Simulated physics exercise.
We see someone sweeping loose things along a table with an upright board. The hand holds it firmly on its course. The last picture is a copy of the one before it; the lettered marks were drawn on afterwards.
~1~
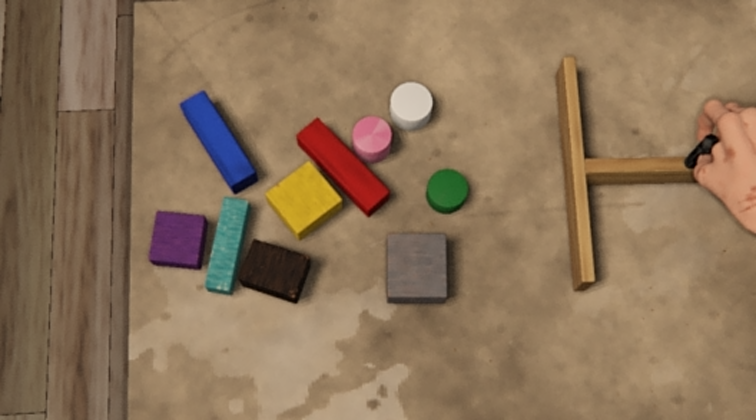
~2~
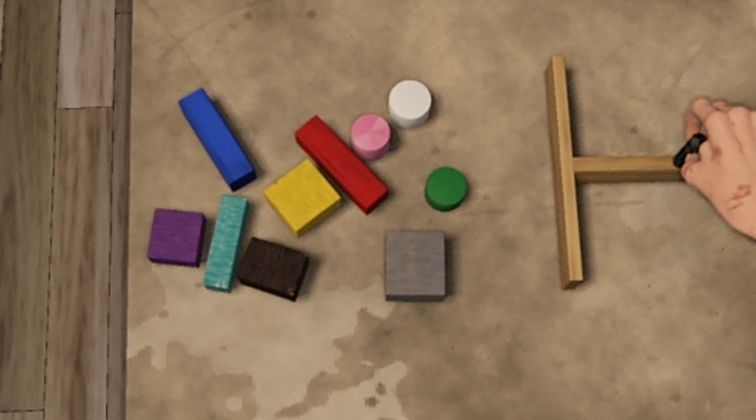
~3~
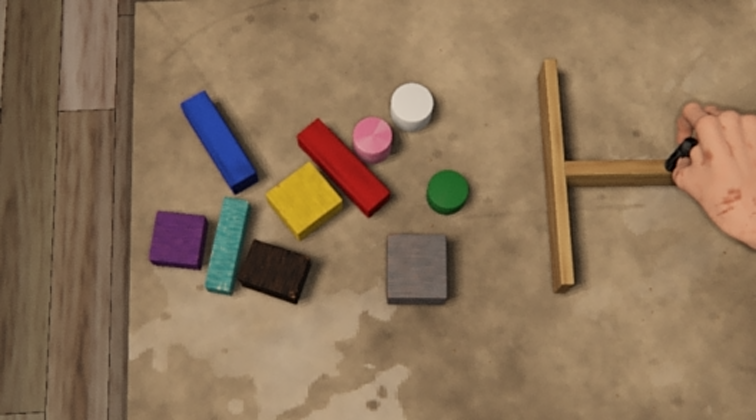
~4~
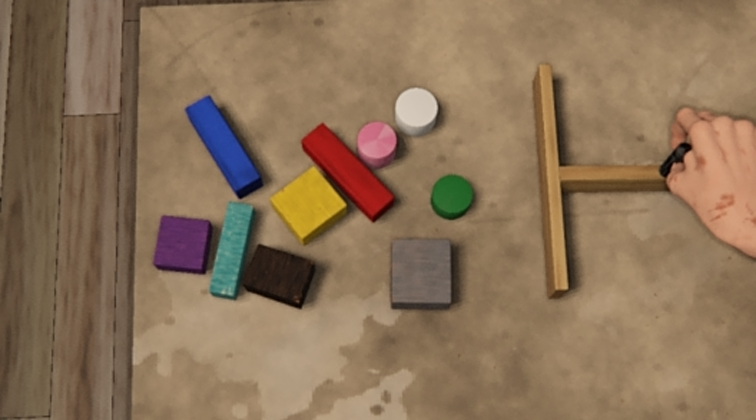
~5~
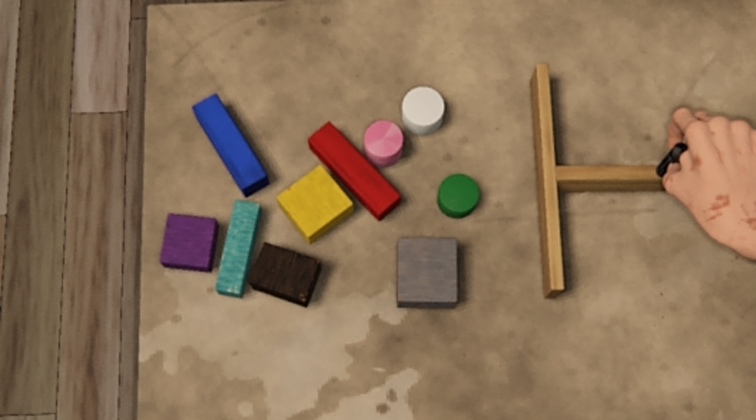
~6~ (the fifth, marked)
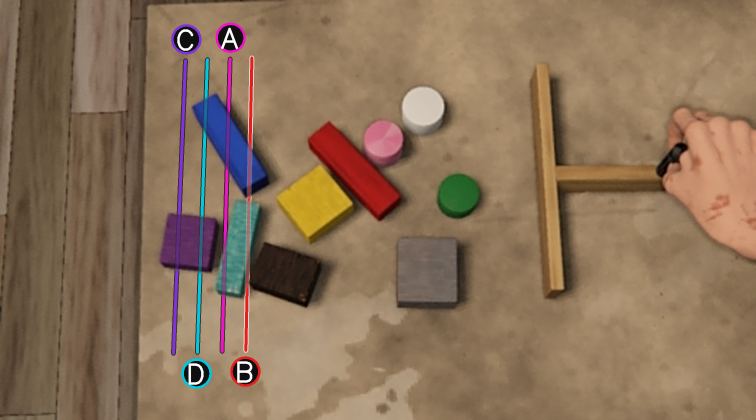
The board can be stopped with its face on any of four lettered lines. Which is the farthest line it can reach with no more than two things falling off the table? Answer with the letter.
It should halt at B.
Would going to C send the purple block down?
Yes.
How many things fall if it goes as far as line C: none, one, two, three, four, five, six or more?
By then, six or more.
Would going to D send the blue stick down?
By then, yes.
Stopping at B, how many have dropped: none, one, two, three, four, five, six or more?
In all, two.
On the marked copy, A at (226, 199); B at (249, 198); C at (180, 201); D at (203, 200).
Taking B. A third of the way, board (441, 177); white tin (410, 112); grey block (407, 275).
Two thirds of the way, board (334, 181); purple block (149, 250); turquoise bar (188, 254).
When it is over, board (250, 184); turquoise bar over the edge; purple block over the edge; two fallen.
As for the rest, A drops four; C drops six; D drops five.
